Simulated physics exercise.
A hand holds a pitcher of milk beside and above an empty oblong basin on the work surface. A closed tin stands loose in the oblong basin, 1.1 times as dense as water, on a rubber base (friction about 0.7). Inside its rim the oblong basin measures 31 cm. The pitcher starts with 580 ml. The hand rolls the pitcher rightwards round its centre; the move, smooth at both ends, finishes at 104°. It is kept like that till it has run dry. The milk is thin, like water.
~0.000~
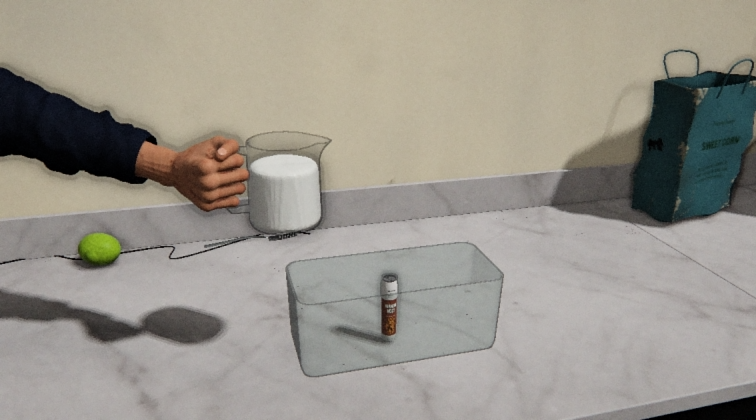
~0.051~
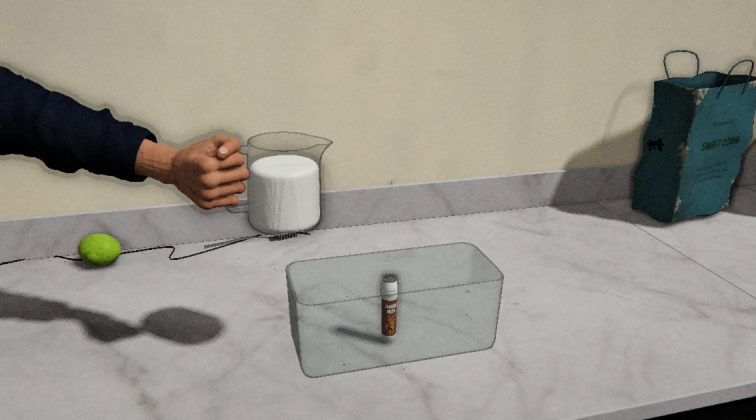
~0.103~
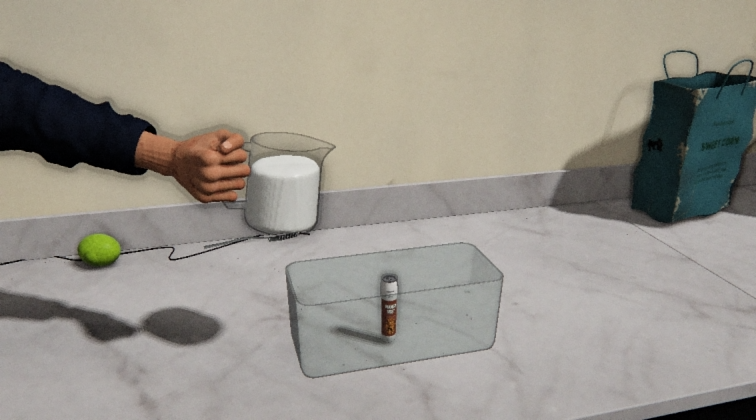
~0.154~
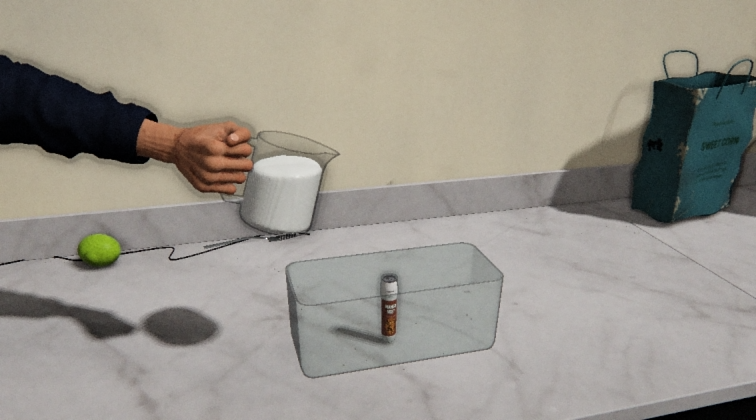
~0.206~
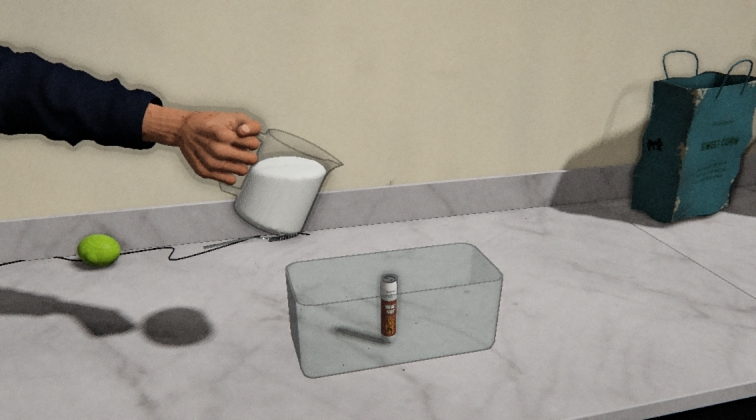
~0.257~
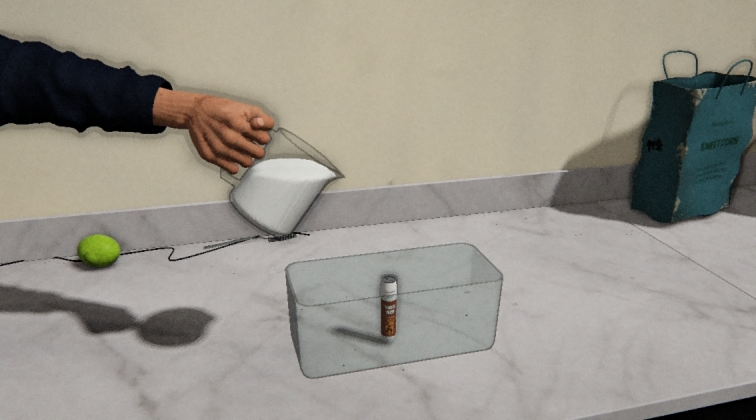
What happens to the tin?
It topples.
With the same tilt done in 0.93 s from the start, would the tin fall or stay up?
Then it falls.
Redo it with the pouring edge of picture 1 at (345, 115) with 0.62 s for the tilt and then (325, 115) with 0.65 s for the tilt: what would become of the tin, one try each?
First it goes over; then it topples.
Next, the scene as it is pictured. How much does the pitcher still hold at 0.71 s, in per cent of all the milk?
About 22 per cent.
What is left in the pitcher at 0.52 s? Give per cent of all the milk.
About 66 per cent.
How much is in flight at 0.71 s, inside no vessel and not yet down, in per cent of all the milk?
Some 20 per cent.
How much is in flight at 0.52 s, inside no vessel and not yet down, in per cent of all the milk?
Some 26 per cent.
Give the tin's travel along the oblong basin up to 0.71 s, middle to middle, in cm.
Some 4 cm.
By 0.52 s the tilt is 97° and 65 per cent is still to pour; the tin stands where it began.
By 0.71 s the tilt is 104° and 21 per cent is still to pour; the tin leans 13°.
By 0.90 s the tilt is 104° and 6 per cent is still to pour; the tin lies on its side.
By 1.12 s the tilt is 104° and 1 per cent is still to pour; the tin lies on its side.
At rest the tin lies on its side.
